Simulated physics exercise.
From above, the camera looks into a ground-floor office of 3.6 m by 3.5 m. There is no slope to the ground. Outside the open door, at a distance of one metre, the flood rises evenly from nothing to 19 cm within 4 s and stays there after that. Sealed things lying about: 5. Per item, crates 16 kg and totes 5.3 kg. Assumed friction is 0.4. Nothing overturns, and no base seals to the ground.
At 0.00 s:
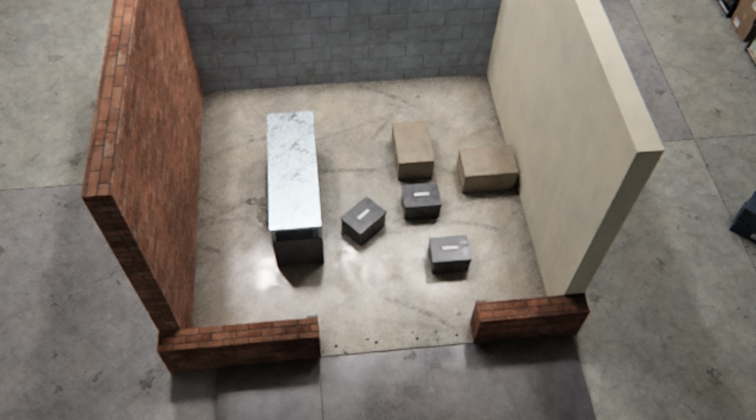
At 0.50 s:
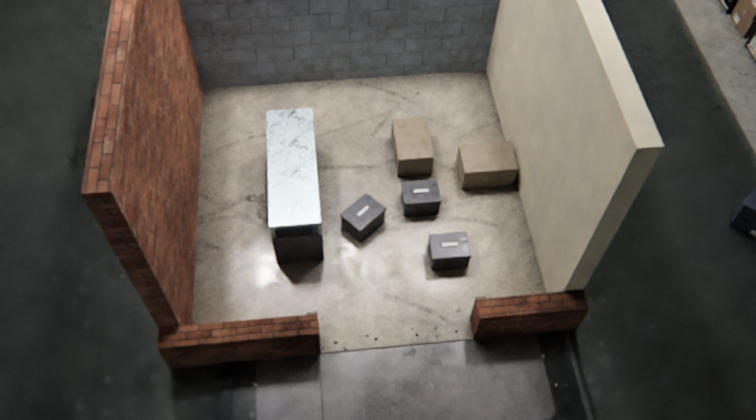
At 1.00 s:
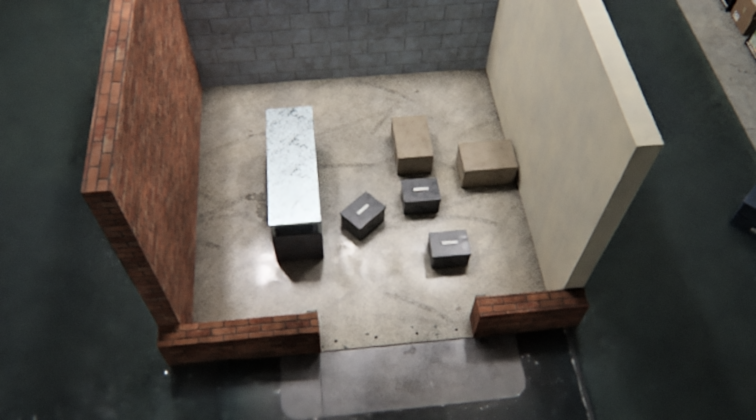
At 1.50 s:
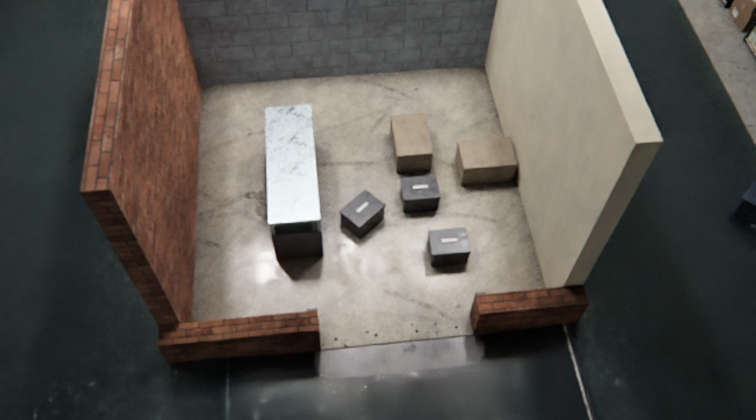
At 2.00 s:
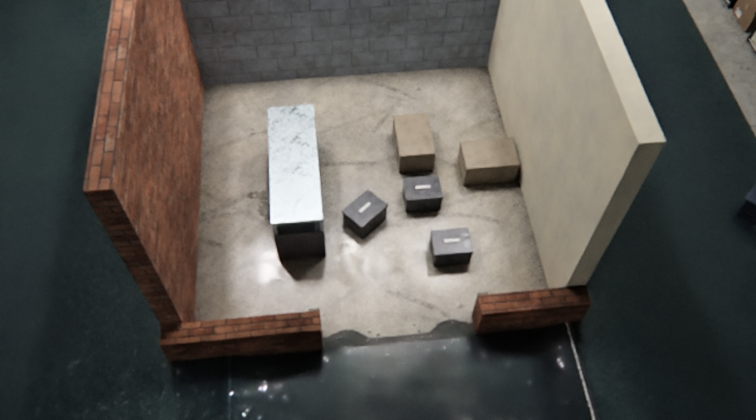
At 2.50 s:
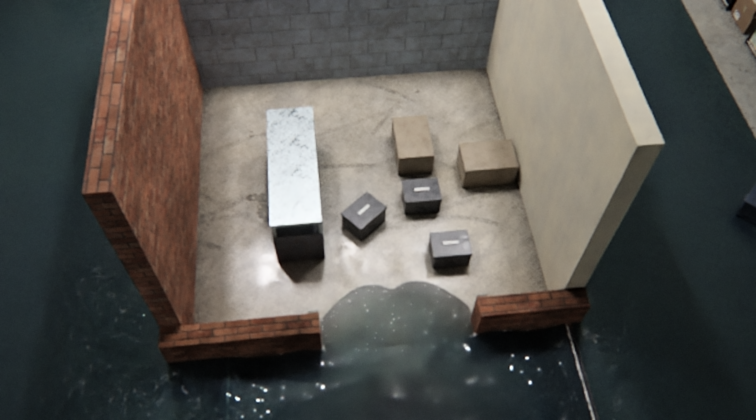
Dark water spreads around the walled room and enters through the front opening, boxes unmoved.
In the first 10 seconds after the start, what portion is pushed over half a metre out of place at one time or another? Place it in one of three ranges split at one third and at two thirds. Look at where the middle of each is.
It will work out to two or more in three.
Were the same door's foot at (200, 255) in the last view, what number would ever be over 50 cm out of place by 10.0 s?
That would give 3.
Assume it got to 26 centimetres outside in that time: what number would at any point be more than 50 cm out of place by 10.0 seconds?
Then it comes to 5.
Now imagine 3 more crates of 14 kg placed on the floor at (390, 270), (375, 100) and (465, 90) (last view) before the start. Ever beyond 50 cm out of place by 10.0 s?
One by one, in that order: Above it, above it, below it.
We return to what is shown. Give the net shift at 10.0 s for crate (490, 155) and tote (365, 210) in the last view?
One is off by 100 cm, the other by 120 cm, in the order asked.
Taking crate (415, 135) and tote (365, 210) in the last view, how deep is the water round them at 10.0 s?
I'd put it at 14 cm and 11 cm respectively.
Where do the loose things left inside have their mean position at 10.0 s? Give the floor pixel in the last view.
(409, 159).
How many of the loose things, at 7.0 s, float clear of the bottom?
It comes to 5.
After 3.5 s 0 of 5 are over 50 cm from their spots; 0 afloat.
After 4.5 s 2 of 5 are over 50 cm from their spots; 0 afloat.
After 7.0 s 5 of 5 are over 50 cm from their spots; 5 afloat.
After 10.0 s 5 of 5 are over 50 cm from their spots, and 5 have been at some point; 5 afloat.
